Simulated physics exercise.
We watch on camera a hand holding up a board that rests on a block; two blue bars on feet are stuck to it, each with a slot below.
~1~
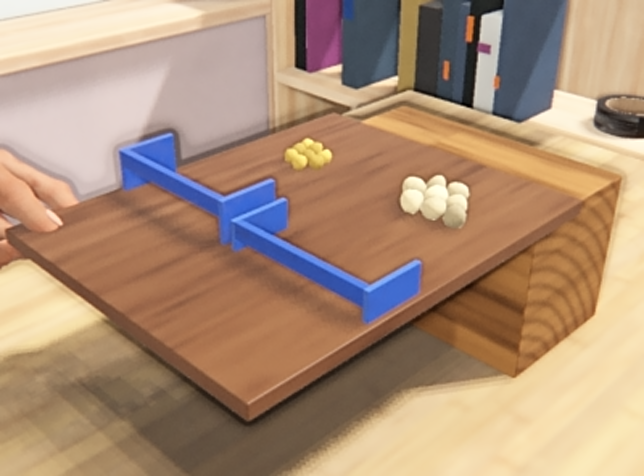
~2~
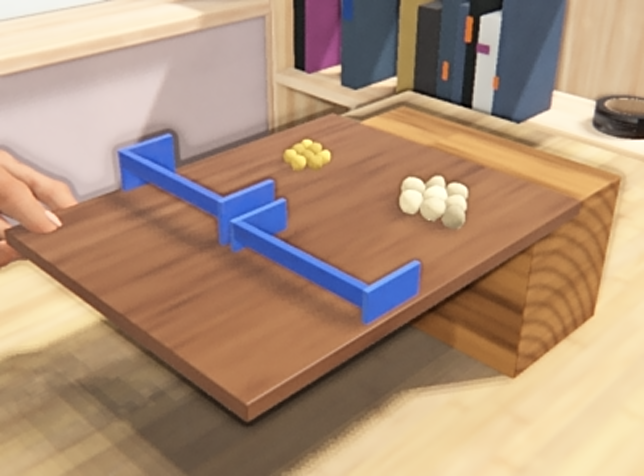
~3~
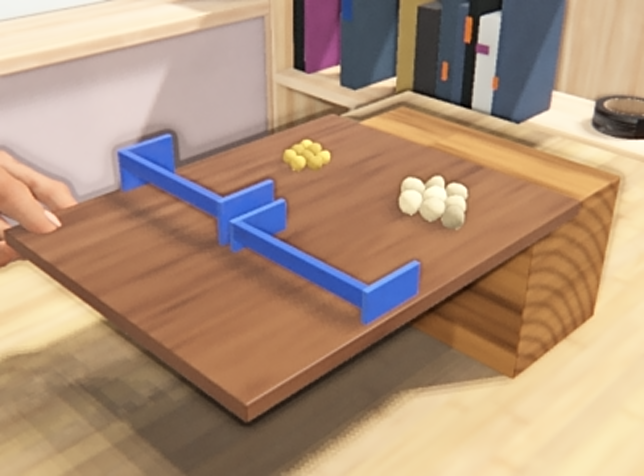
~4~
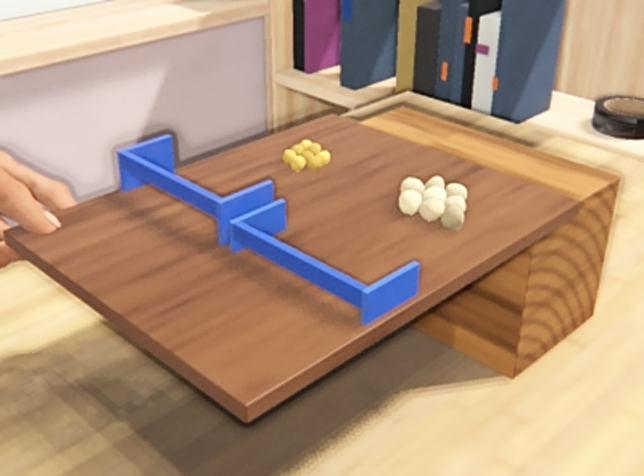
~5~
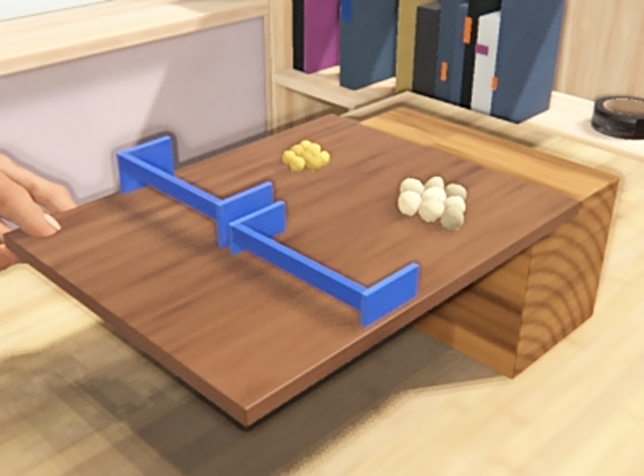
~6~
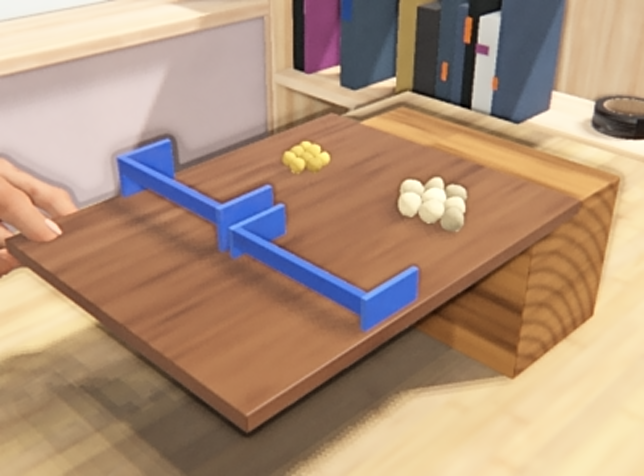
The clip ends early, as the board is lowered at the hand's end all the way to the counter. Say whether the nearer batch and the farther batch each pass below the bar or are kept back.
Result: I'd bet the nearer batch stays caught; I'd bet the farther batch heads on downhill.
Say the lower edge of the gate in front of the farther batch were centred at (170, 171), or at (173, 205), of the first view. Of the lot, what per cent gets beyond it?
First try 100 %, second try 0 %.
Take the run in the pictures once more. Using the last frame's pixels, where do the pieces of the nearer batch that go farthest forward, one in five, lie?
Around (310, 364).
Then, 0.63 s past the last view, board sloping at 12°; nearer batch on its way down; farther batch where it was.
Then, 1.29 s past the last view, board sloping at 24°; nearer batch has reached its gate; farther batch all past its gate.
Then, 2.09 s past the last view, board resting at 30°; nearer batch has reached its gate; farther batch all past its gate.
Finally, board resting at 30°; nearer batch gathered behind its gate; farther batch all past its gate.
